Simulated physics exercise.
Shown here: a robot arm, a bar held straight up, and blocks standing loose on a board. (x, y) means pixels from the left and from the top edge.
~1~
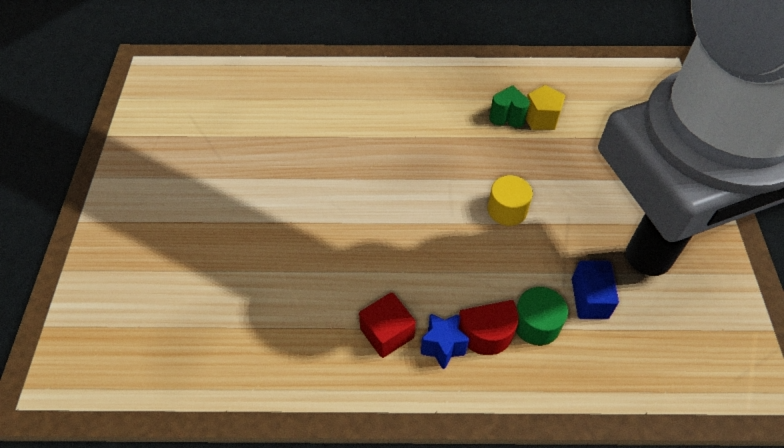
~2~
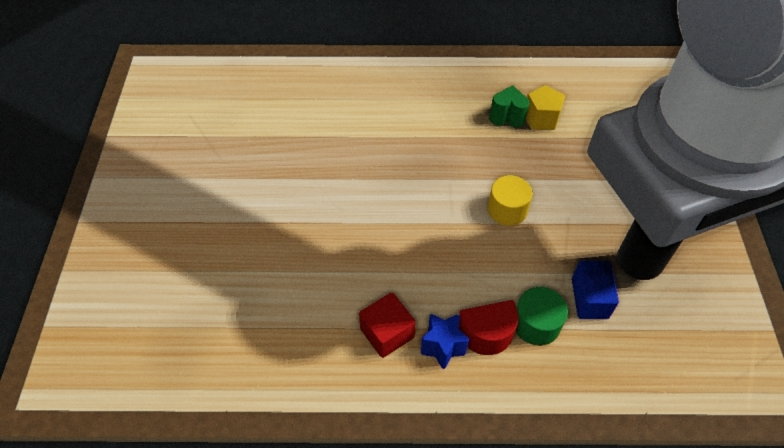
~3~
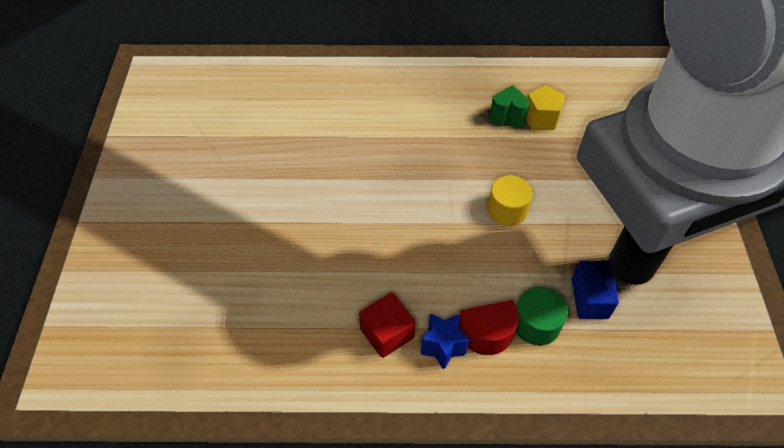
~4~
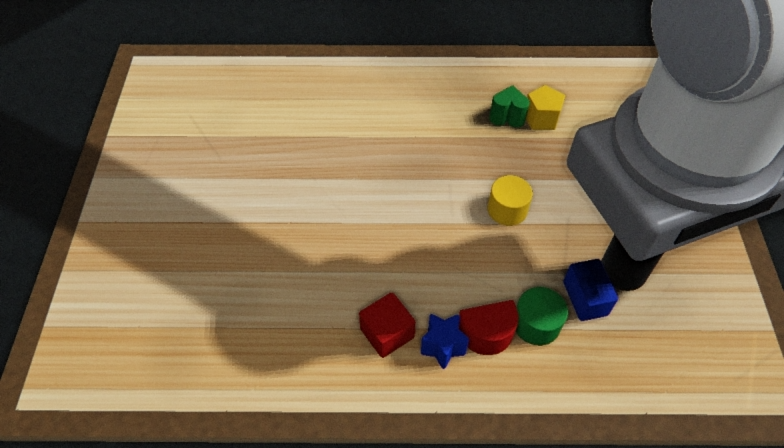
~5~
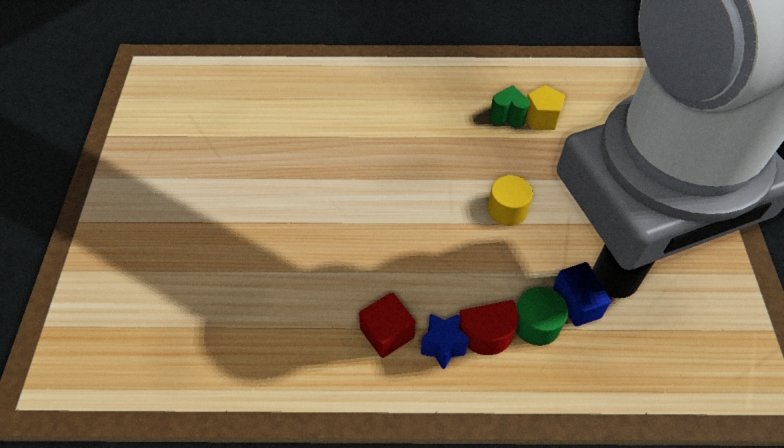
A robot arm moved its upright black bar slowly left and slightly toward the near edge of the wooden board, then nudged the blue block a little left, close to the green round one.
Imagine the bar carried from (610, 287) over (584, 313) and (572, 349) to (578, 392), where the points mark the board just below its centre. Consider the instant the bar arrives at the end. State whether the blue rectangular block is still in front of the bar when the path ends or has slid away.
I'd say the blue rectangular block has slipped off and sits beside or behind the bar.
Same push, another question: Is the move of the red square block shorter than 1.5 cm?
I expect not.
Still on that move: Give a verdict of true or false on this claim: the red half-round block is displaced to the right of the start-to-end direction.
This is true.
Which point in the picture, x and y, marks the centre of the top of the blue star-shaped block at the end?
Close to (397, 340).
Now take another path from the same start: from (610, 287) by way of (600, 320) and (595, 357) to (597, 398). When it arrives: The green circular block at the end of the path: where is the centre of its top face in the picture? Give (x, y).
The middle of its upper face should be somewhere near (518, 324).
What follows on the original path. One third of the way, bar (587, 306); red square block (377, 316); blue star-shaped block (421, 337); red half-round block (465, 329), turned 10° clockwise; green circular block (519, 329); blue rectangular block (557, 315).
Two thirds of the way, bar (577, 342); red square block (358, 314); blue star-shaped block (398, 339); red half-round block (444, 337), turned 20° clockwise; green circular block (497, 350); blue rectangular block (541, 349).
At the end, bar (583, 385); red square block (357, 314); blue star-shaped block (397, 340); red half-round block (443, 337), turned 20° clockwise; green circular block (494, 356); blue rectangular block (538, 366), turned 25° clockwise.
